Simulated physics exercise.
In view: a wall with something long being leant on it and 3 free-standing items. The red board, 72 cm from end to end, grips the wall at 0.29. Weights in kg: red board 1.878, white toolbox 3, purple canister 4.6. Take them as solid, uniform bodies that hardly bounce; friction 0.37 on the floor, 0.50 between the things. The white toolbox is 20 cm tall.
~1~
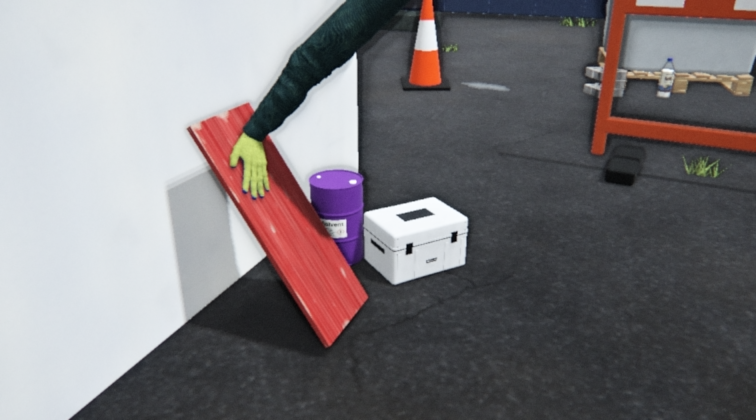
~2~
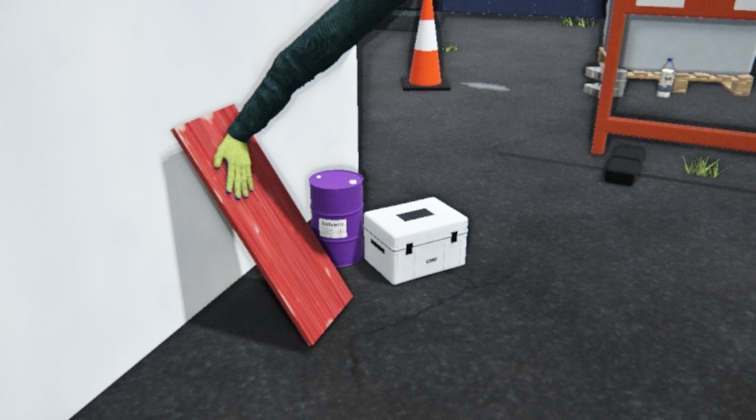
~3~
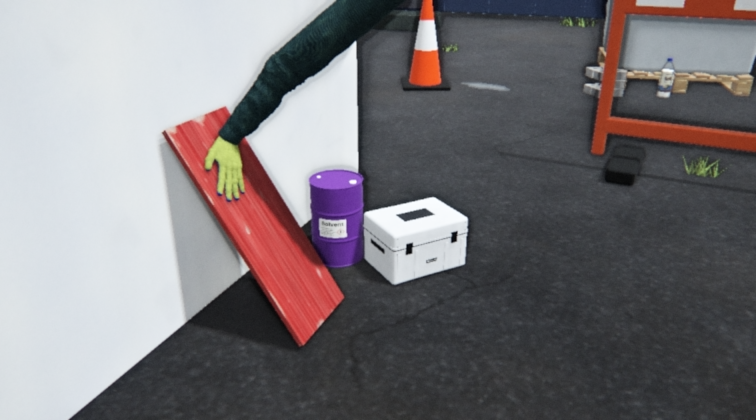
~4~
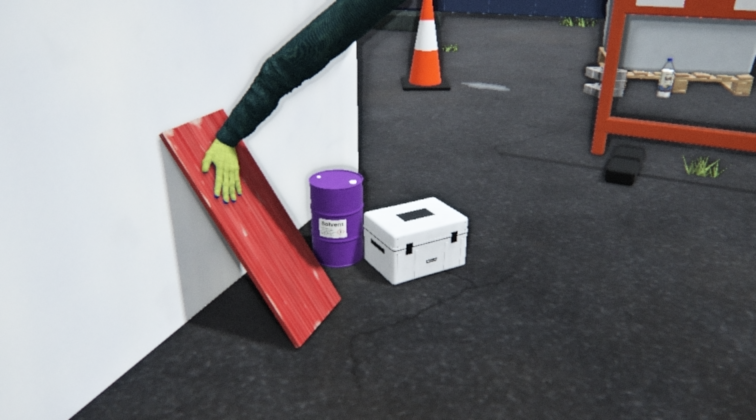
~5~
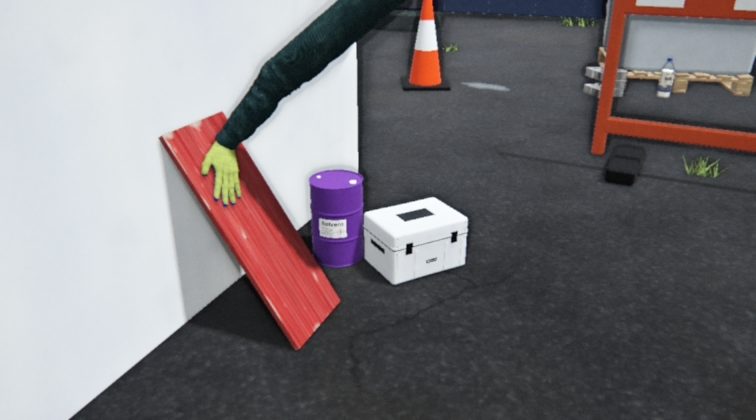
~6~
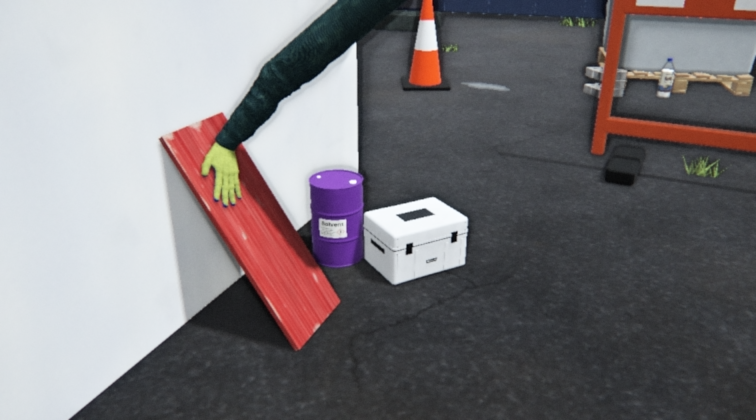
On dark asphalt beside a white wall, the view looks down from a fixed, raised position. A red board leans against the wall at left, with a purple canister and a white toolbox to its right, and an orange-and-white cone and an orange-framed barrier behind. A dark-sleeved arm with a yellow-green hand shifts the board slightly left, then both stay nearly still, hand on board.
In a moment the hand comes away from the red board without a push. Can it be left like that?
It stays up.
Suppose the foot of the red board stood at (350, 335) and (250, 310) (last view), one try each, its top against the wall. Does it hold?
First try: It slips out; second try: It remains leaning.
Then, 0.10 s on from there, no change.
Then, 0.50 s on from there, red board resting near (258, 228).
In the end, all 3 under 10 cm from the start. At the end, from the last picture's camera, red board near (258, 228). The board holds.
